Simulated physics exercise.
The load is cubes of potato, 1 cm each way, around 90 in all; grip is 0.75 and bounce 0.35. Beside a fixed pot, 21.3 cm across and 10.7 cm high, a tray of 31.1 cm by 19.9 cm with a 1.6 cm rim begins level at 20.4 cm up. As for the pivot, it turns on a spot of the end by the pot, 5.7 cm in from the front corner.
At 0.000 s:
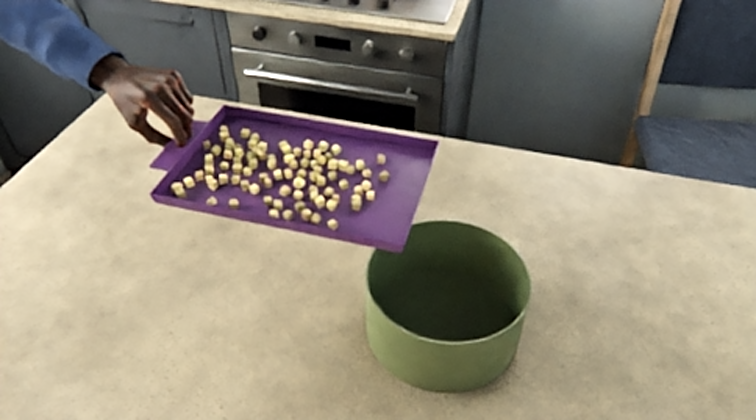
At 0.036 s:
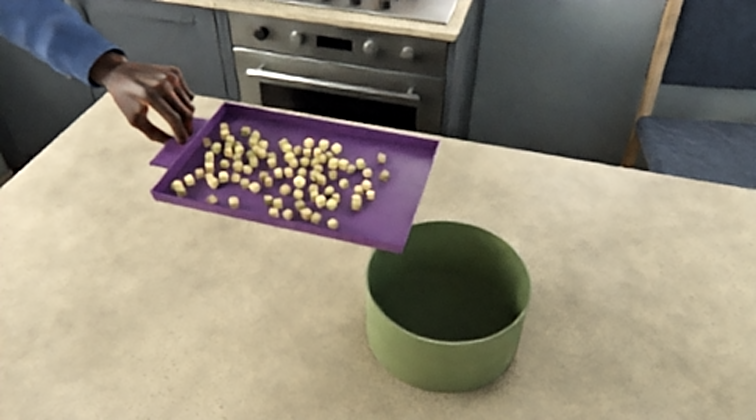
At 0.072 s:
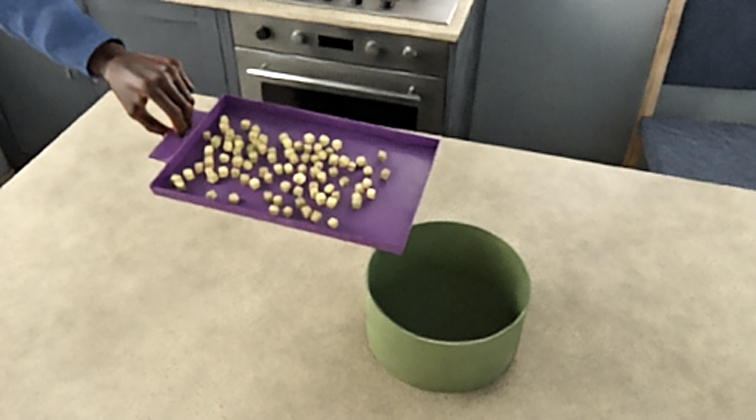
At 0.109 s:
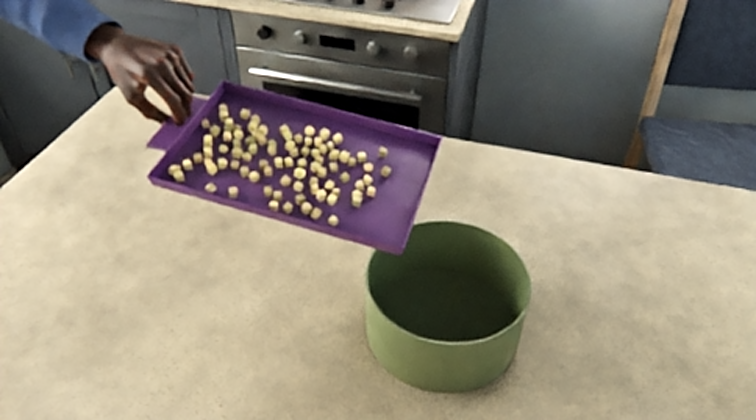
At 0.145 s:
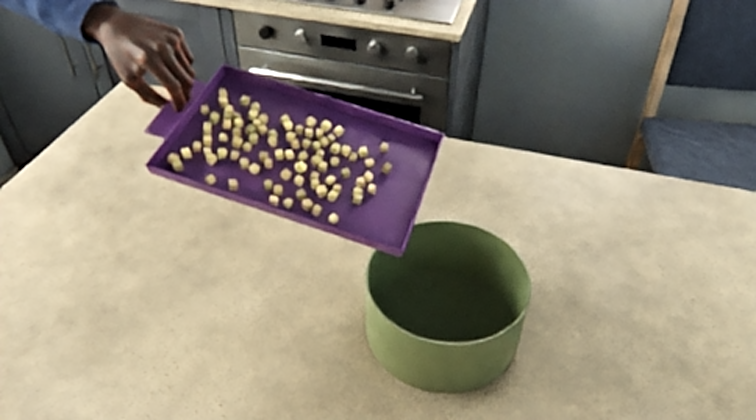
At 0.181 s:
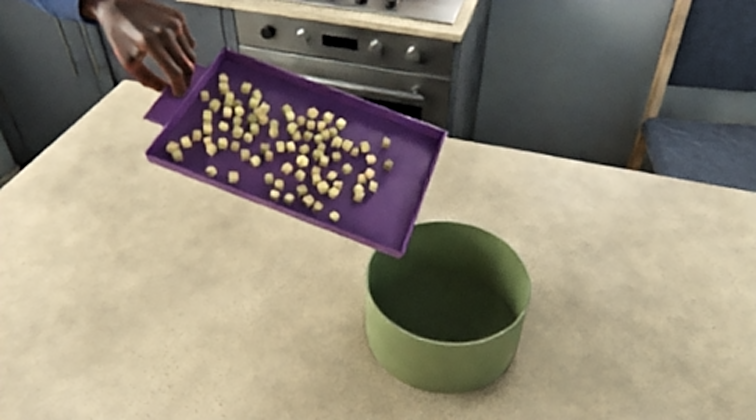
At the start, a hand in a blue sleeve holds a purple tray of small pale cubes nearly level above a counter, beside a green pot. The hand then lifts the left end, gradually at first and then further, so the tray slopes down toward the right while the cubes stay spread across it.
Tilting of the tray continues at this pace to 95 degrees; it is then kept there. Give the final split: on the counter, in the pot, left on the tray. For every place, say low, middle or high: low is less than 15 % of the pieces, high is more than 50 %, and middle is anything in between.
Here is the split: Counter: Middle; pot: High; tray: Low.
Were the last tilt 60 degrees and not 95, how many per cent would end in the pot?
45 %.
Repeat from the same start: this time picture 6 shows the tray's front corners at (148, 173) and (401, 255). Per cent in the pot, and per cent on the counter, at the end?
Pot 40, counter 60.
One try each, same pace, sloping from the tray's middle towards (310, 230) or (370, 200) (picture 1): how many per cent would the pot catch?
First try: Around 30 percent; second try: Around 95 percent.
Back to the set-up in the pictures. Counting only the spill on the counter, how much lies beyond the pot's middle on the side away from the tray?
Share past the middle: Roughly 90 percent.
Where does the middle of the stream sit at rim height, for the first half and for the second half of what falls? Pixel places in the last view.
The first half passes near (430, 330) and the second half near (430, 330).
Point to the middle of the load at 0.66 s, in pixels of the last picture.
(394, 255), roughly.
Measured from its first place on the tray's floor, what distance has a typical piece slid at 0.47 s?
Displacement on the tray: About 3 cm.
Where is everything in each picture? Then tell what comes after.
The first frame shows tray tilt 0 degrees, front corners at (153, 193) and (402, 243); middle of the pieces at (278, 175); pot at (448, 276).
The second frame shows tray tilt 1 degrees, front corners at (153, 190) and (402, 243); middle of the pieces at (279, 173).
The third frame shows tray tilt 3 degrees, front corners at (152, 185) and (402, 244); middle of the pieces at (279, 169).
The fourth frame shows tray tilt 7 degrees, front corners at (150, 175) and (402, 246), lowest corner right front; middle of the pieces at (279, 163).
The fifth frame shows tray tilt 12 degrees, front corners at (149, 163) and (402, 248), lowest corner right front; middle of the pieces at (279, 155).
The sixth frame shows tray tilt 16 degrees, front corners at (148, 152) and (402, 251), lowest corner right front; middle of the pieces at (280, 147); pot at (448, 277). Its pace works out near 135 degrees a second.
After 0.47 s, tilt 56 degrees; the tray holds 100 %, the pot 0 %.
After 0.66 s, tilt 81 degrees; the tray holds 75 %, the pot 0 %.
After 0.97 s, tilt 95 degrees; the tray holds 15 %, the pot 60 %.
At rest (2.2 s), counter 30 %, pot 65 %, tray 5 %.
